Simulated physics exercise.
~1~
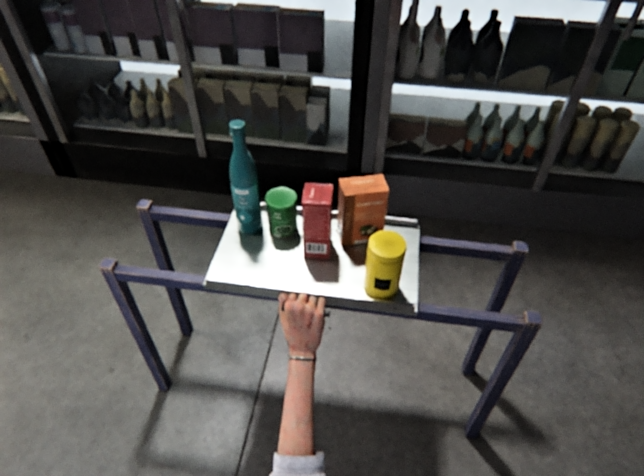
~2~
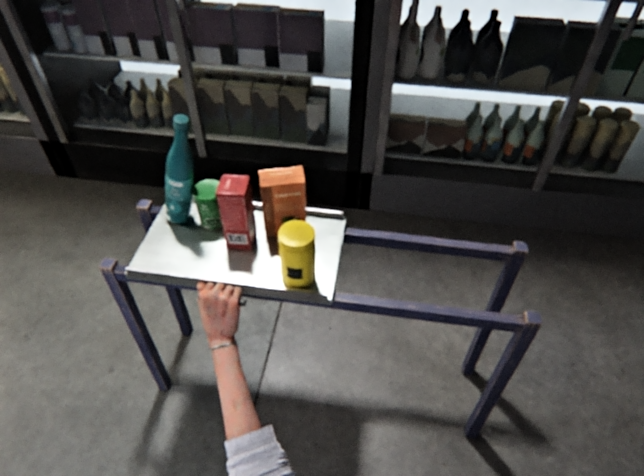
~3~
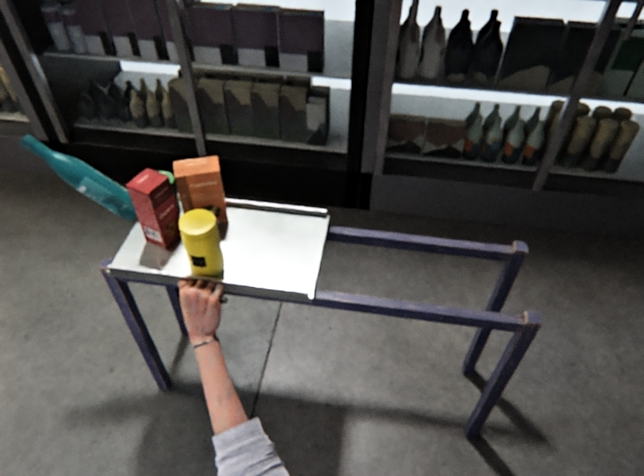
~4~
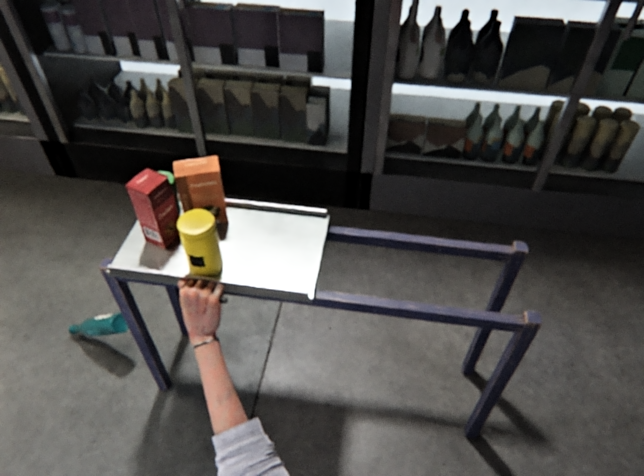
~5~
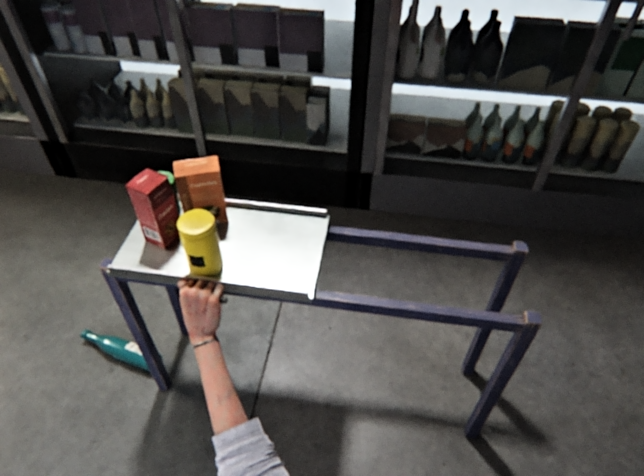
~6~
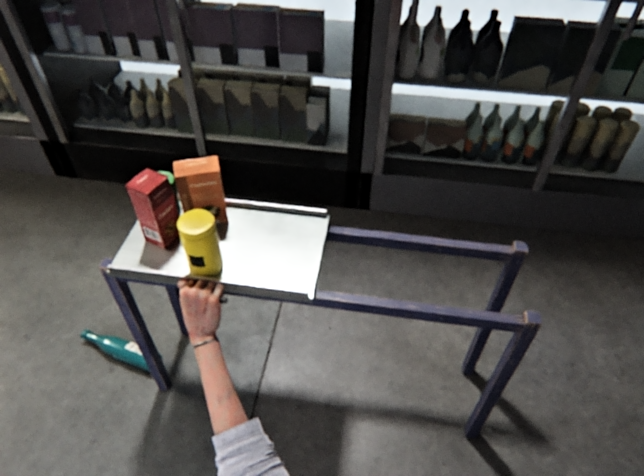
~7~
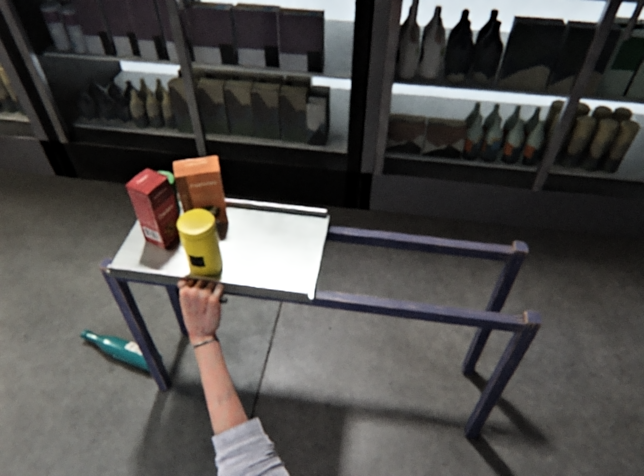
At first, a turquoise bottle, a green tin, a red carton, an orange packet and a yellow jar stand on a white tray resting across a dark metal frame, with a hand at its front edge. The hand moves the tray left along the runners, and the bottle begins to lean. As the tray reaches the left end, the bottle tips off that side. It drops upside down beside the frame, then settles on its side on the floor. The other four items stay upright toward the tray's left side, and the hand remains at its edge.
